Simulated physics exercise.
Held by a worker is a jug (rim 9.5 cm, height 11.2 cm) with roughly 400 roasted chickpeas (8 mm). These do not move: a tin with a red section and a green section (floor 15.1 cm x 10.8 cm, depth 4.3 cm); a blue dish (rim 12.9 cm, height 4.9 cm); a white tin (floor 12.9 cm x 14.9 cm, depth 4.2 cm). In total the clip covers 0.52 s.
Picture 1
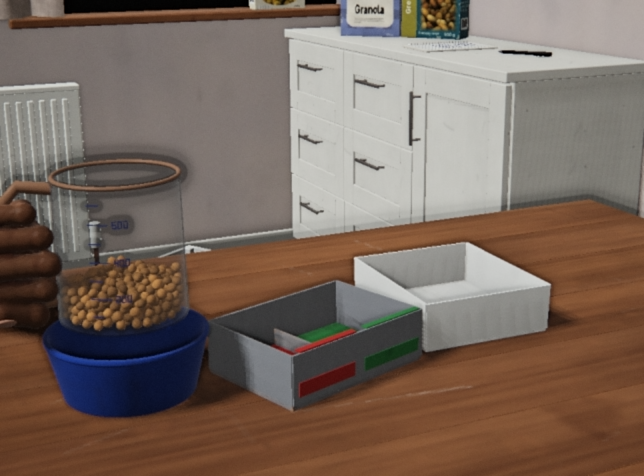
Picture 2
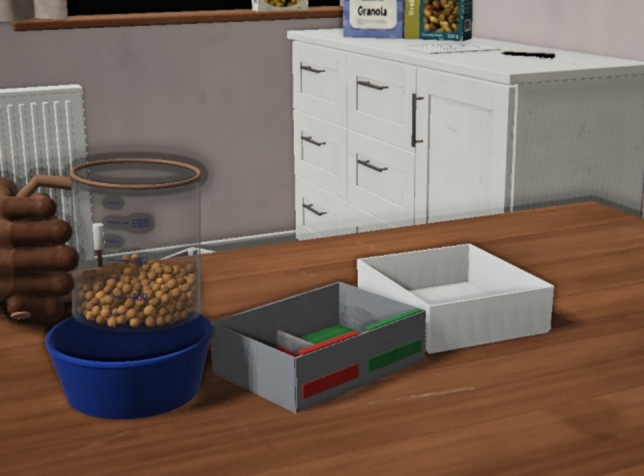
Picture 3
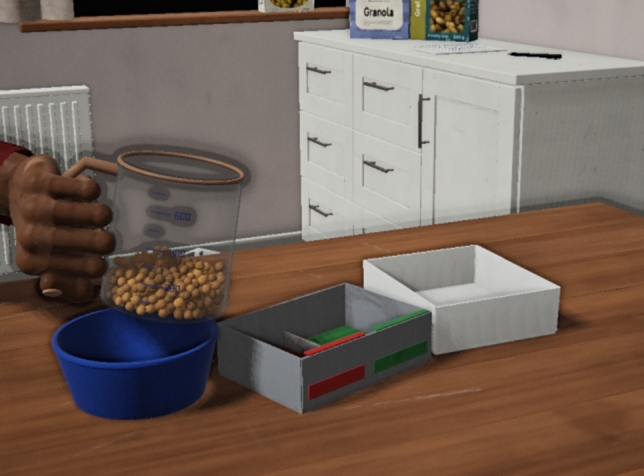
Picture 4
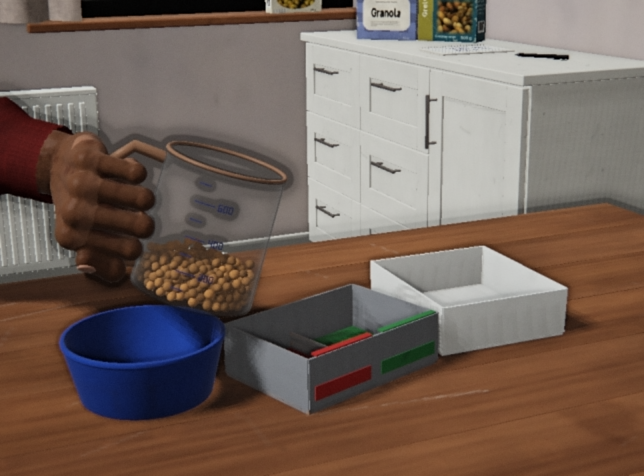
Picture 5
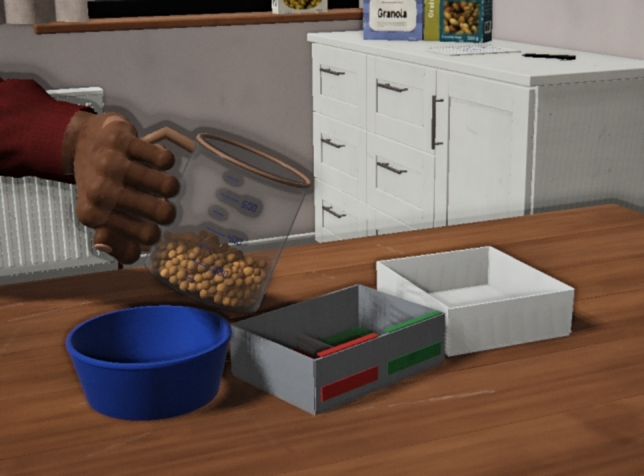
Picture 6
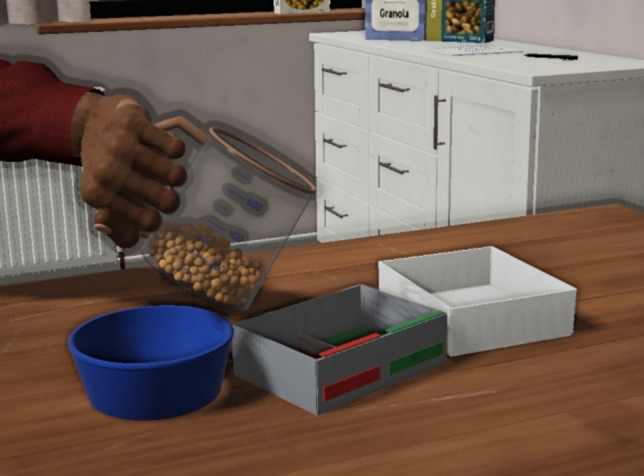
A hand moves a clear jug of chickpeas right from the blue dish, tilting it rightward.
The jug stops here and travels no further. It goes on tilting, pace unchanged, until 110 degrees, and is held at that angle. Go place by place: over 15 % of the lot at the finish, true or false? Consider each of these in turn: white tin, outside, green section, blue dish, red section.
White tin: False, outside everything: False, green section: True, blue dish: False, red section: True.
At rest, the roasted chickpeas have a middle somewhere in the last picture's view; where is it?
Around (348, 359).
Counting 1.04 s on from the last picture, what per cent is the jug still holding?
Roughly 100 percent.
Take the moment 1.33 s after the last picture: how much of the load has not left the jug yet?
I'd guess roughly 75 per cent.
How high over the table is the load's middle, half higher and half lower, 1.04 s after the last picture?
Roughly 16 cm.
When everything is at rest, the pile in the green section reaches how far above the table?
Roughly 3.0 cm.
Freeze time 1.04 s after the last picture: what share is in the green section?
Share so far: About 0 in a hundred.
Then, 0.40 s after the last picture, tilt 60 degrees; jug 100 %; middle of all pieces near (193, 236).
Then, 0.73 s after the last picture, tilt 83 degrees; jug 100 %; middle of all pieces near (197, 220).
Then, 1.04 s after the last picture, tilt 104 degrees; jug 100 %; middle of all pieces near (210, 208).
Then, 1.33 s after the last picture, tilt 110 degrees; red section 10 %, green section 10 %, jug 75 %, in the air 5 %; middle of all pieces near (266, 248).
In the end, blue dish 0 %, white tin 0 %, red section 50 %, outside 0 %, green section 50 %, jug 0 %.
